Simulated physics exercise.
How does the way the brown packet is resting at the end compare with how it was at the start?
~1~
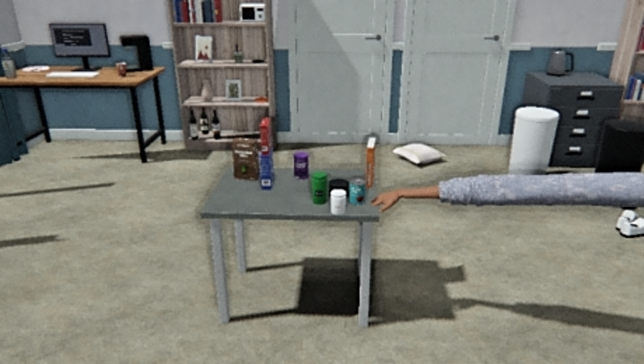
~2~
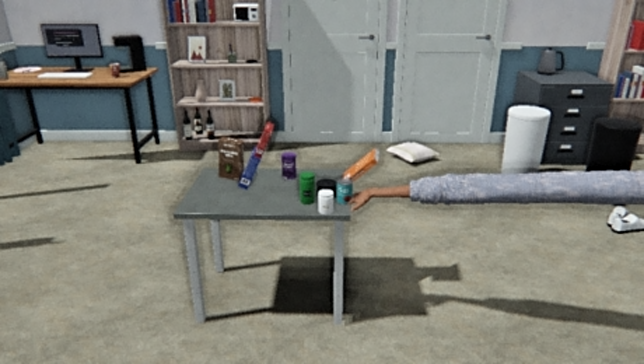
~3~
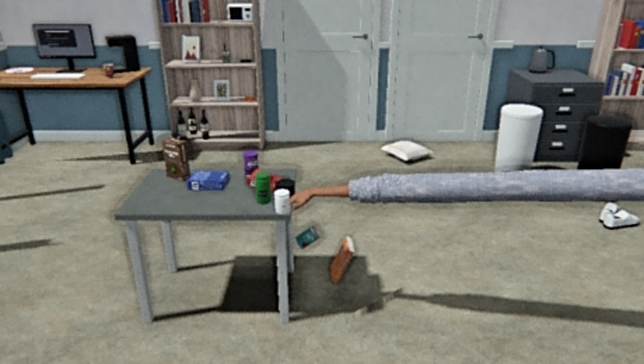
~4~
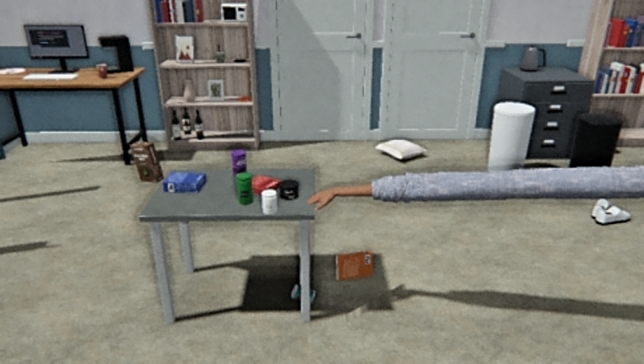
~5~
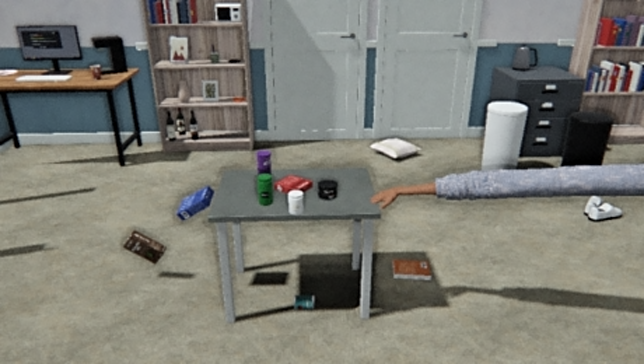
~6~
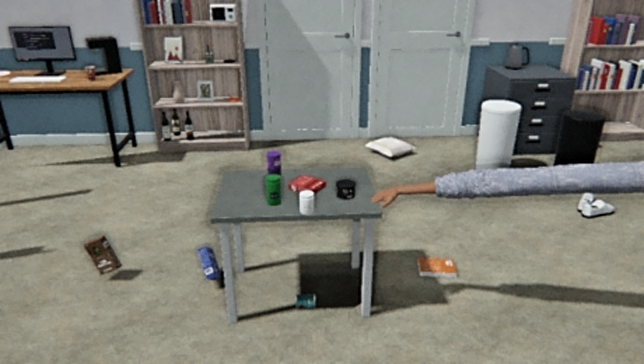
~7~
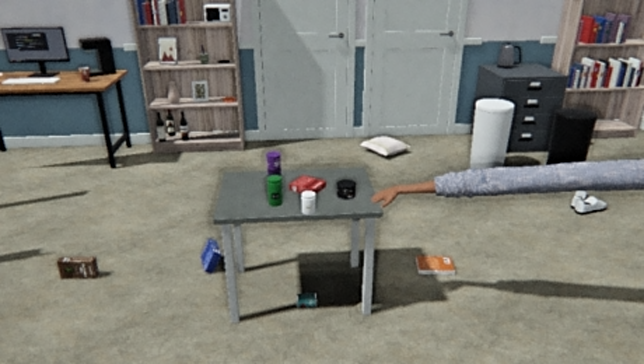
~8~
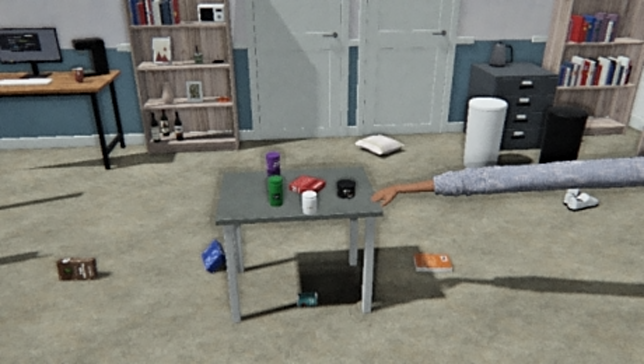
At the start the brown packet stands upright on the table. By the end it is lying on its side on the floor to the left.
